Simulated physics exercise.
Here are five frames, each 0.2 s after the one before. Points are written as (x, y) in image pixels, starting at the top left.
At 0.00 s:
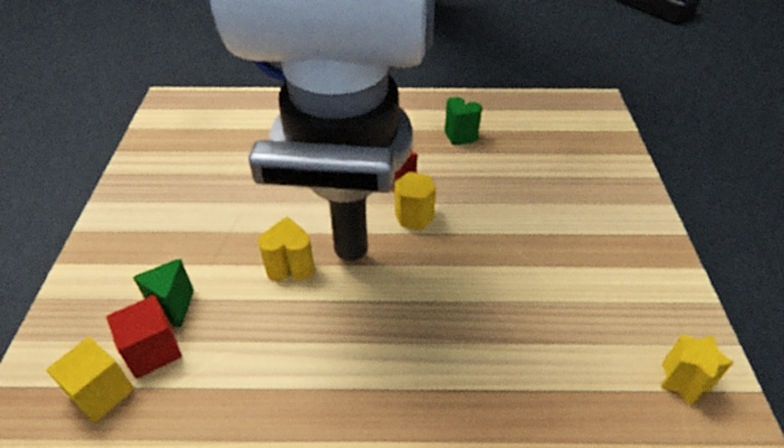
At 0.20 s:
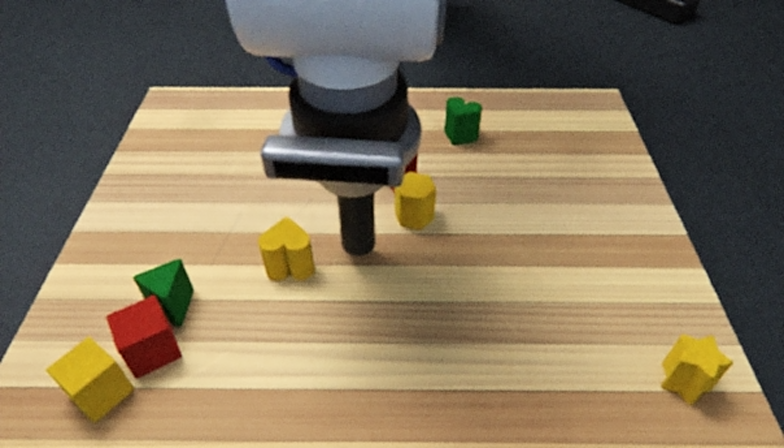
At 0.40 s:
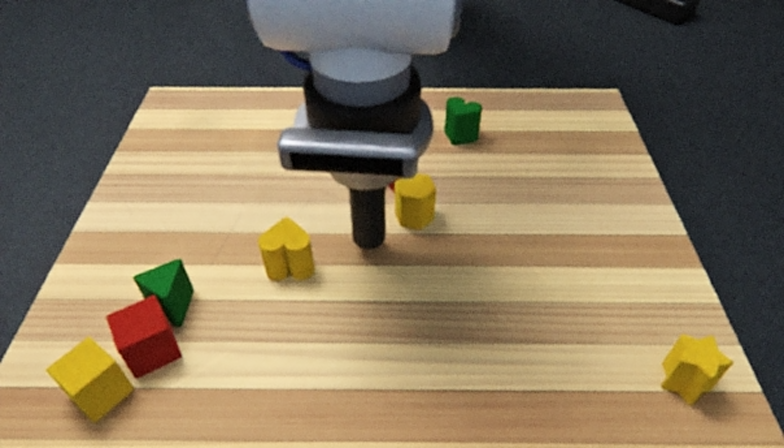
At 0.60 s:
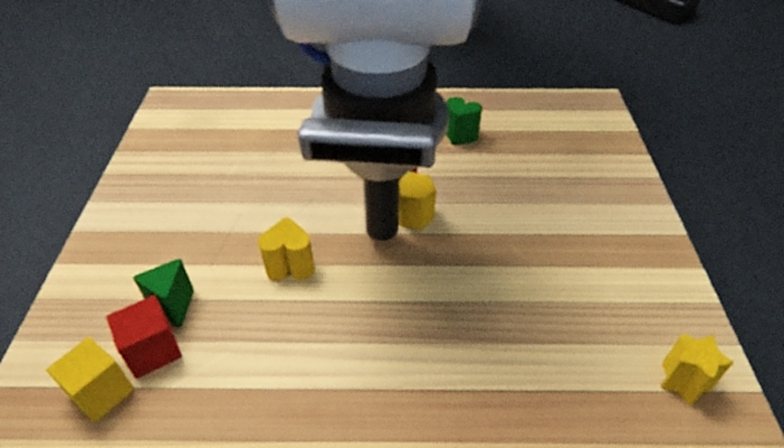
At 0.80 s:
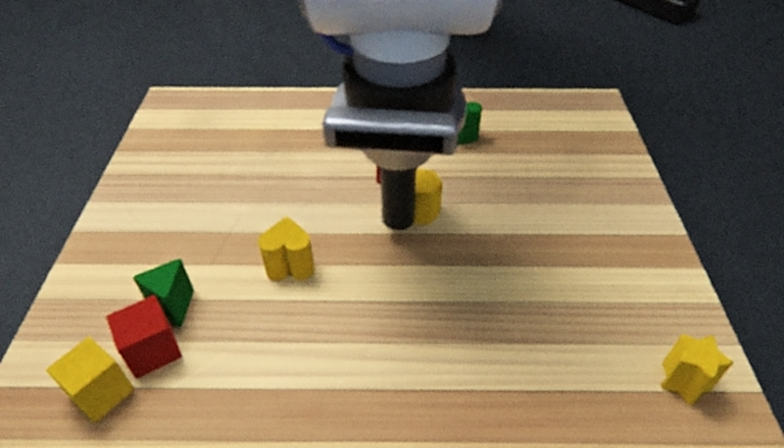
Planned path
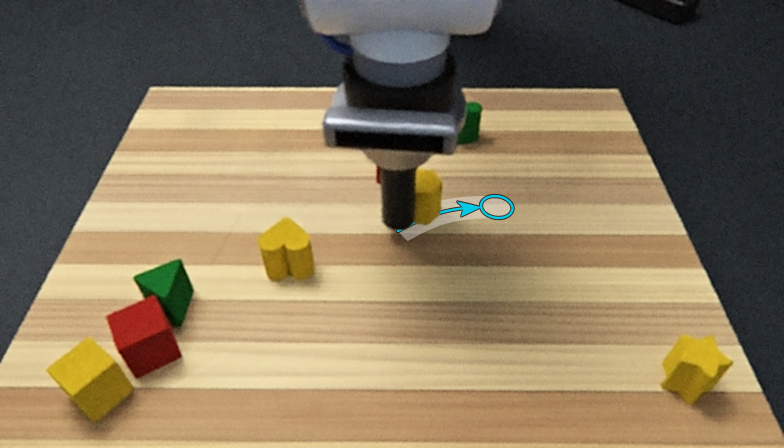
Robot arm with a dark post sliding right across a striped wooden board and nudging a yellow hexagon block slightly rightward.
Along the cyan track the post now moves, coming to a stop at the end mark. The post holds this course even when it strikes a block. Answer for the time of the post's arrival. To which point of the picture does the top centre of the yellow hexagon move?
Its top middle: (456, 155).
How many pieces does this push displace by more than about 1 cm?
Of all the blocks, just one travels more than a centimetre.
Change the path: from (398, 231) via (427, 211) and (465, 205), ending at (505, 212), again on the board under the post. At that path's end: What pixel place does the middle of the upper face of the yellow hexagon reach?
It will likely be found at (463, 150).
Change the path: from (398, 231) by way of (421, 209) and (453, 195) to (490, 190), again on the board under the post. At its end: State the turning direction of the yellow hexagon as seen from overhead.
The answer is counter-clockwise.
The line goes from (398, 231) by way of (428, 217) and (461, 209) to (497, 207).
On the path given first. One third of the way, post at (430, 204); yellow hexagon at (444, 163), turned 25° anticlockwise.
Two thirds of the way, post at (463, 196); yellow hexagon at (455, 155), turned 75° anticlockwise.
At the end, post at (499, 195); red star-shaped block unmoved; yellow hexagon at (456, 155), turned 75° anticlockwise.
